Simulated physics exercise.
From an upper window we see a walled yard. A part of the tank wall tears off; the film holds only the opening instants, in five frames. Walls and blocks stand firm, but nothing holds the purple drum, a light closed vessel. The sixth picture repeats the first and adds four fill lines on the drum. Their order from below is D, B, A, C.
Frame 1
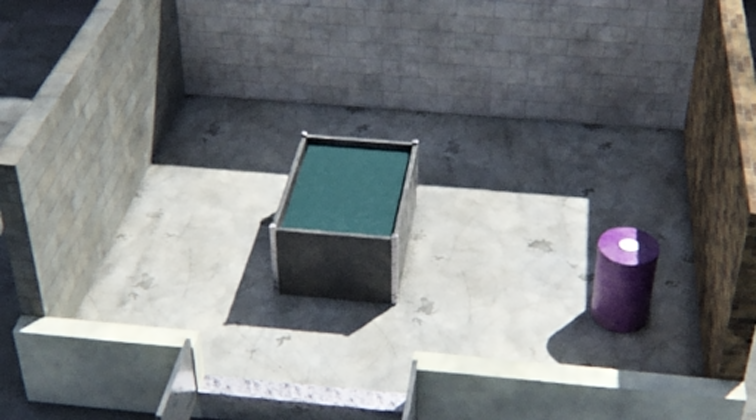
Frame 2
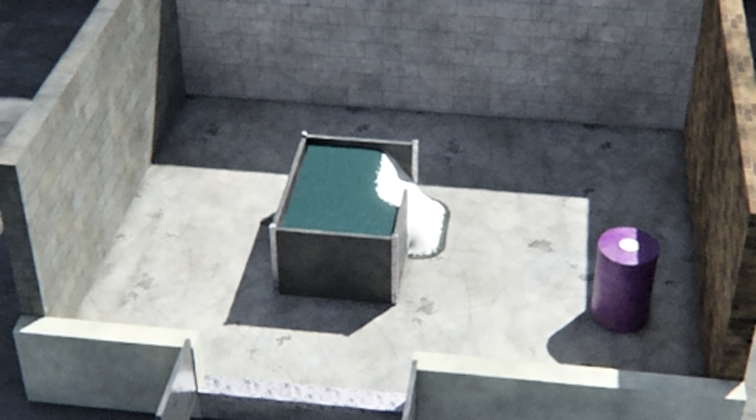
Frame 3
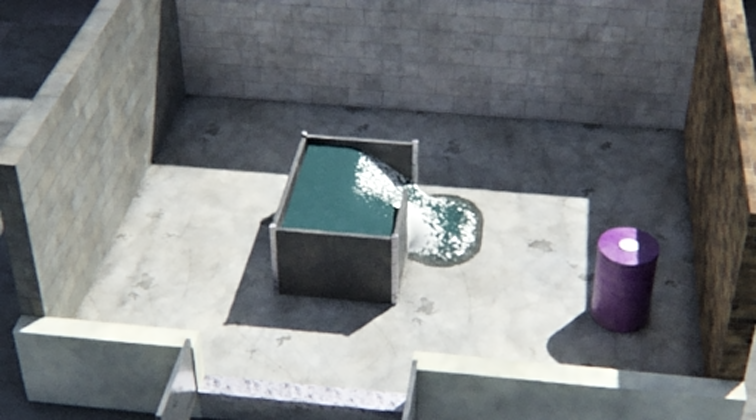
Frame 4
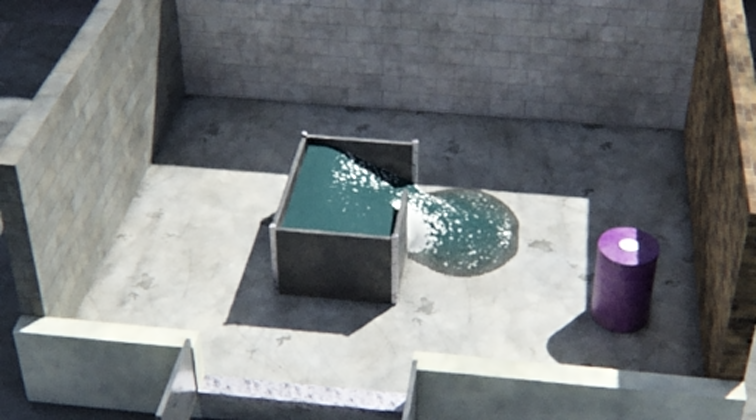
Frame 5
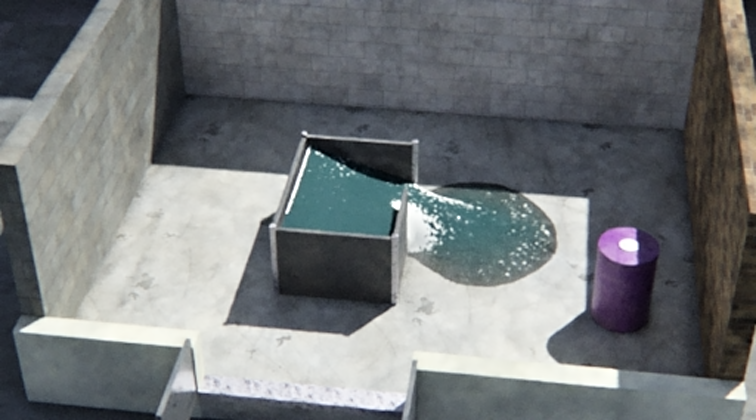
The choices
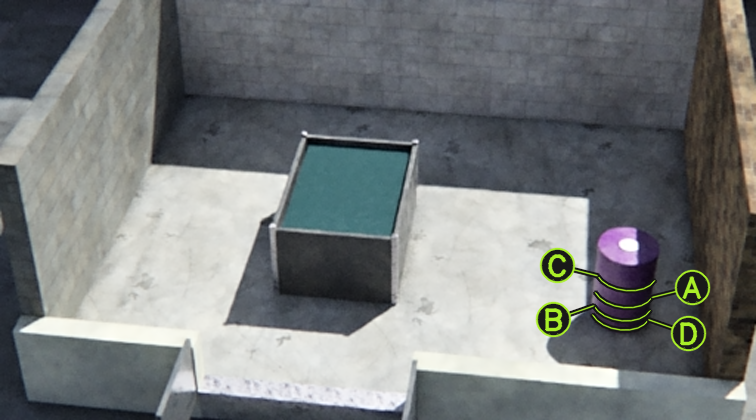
Teal water pours out through the right side of an open-topped, grey-walled tank in a sunlit walled yard, seen from a high window. The tank sits near the middle, with a purple drum standing to the right and a low pale wall with a gap in front. White and foamy at first, the water spreads rightward across the pale ground in a widening, glinting rounded pool, while the drum and the view stay still.
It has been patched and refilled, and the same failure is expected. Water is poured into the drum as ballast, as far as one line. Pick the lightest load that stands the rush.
Go for B.
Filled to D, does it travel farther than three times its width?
Yes, it does.
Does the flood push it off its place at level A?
No.
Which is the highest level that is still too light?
D it is.
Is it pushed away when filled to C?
No.
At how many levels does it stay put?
Three.
On the marked copy, A at (623, 307); B at (621, 320); C at (626, 290); D at (620, 329); from the bottom up D, B, A, C.
With A, it does not move.
With B, it does not move.
With C, it does not move.
With D, it is pushed about 4 times its own width away.
